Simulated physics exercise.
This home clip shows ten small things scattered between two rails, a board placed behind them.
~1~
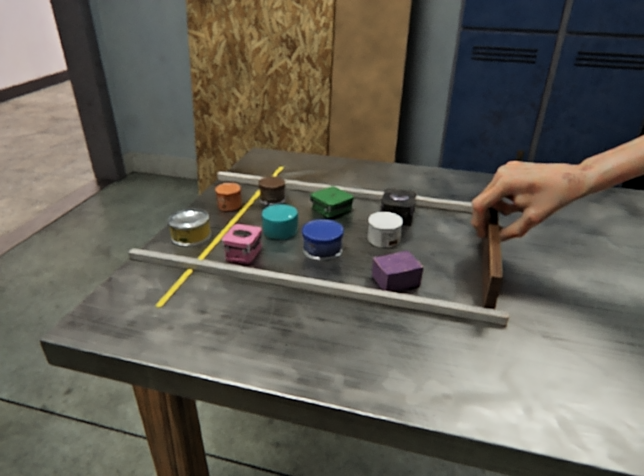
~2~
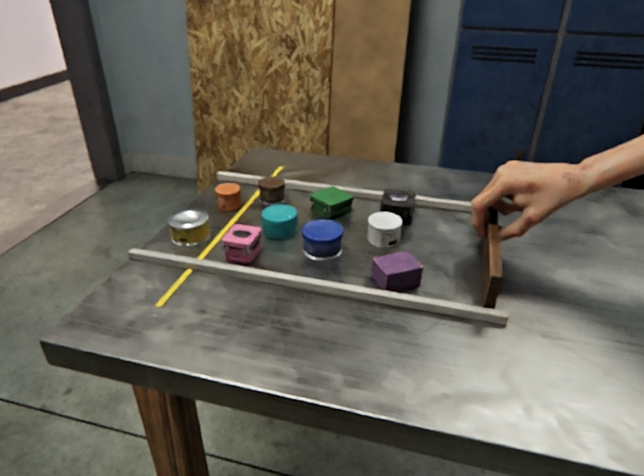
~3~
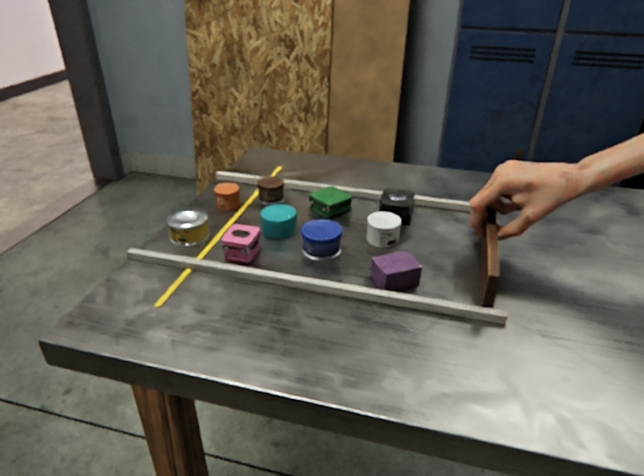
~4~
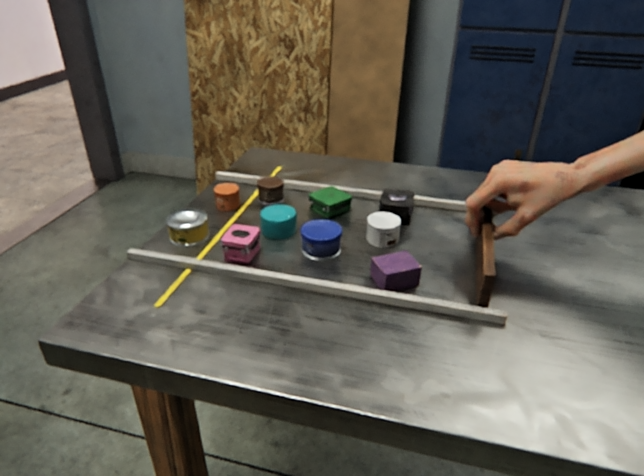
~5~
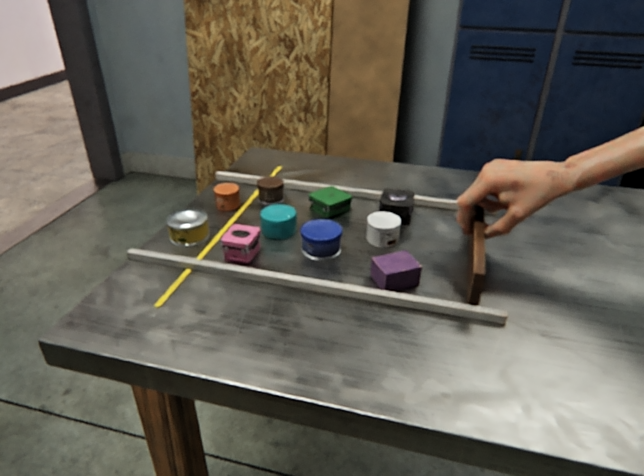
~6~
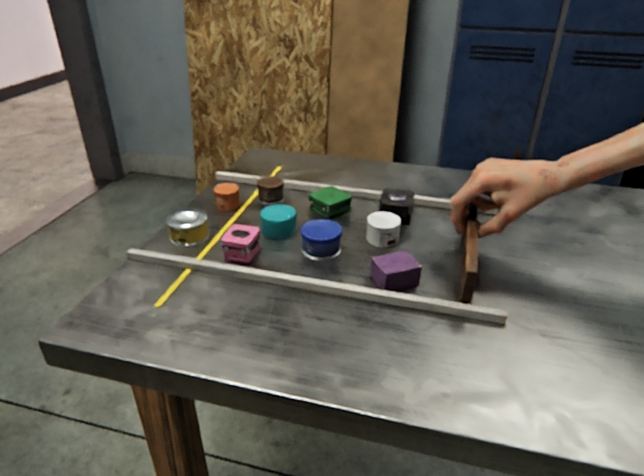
A hand held a wooden board upright at the right end of two rails on a metal table, then slid it slightly left, while the colourful little tubs and blocks between the rails stayed still.
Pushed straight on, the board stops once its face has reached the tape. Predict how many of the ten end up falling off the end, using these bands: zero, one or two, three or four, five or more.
Pretty sure the pieces that leave the surface number three or four this time.
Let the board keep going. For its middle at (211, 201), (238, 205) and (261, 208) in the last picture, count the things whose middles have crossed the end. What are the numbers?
6, 3 and 0.
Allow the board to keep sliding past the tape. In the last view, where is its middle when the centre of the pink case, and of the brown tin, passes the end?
The middle is at (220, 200) when it's the pink case, and at (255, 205) when it's the brown tin.
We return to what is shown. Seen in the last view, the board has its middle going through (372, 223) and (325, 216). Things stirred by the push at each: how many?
I count 4 first and 7 after.
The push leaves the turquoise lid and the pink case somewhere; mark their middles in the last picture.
Final positions - turquoise lid around (189, 208), pink case around (161, 232).
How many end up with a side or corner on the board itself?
Looks like 4 of them, all told.
Soon after, none off yet; yellow pot at rest near (188, 227); orange tub at rest near (227, 197); brown tin at rest near (271, 191).
After that, none off yet; yellow pot at rest near (188, 227); orange tub at rest near (227, 197); brown tin displaced about its own width near (249, 188).
In the end, the number that fall off is three or four; gone, brown tin, orange tub and yellow pot.
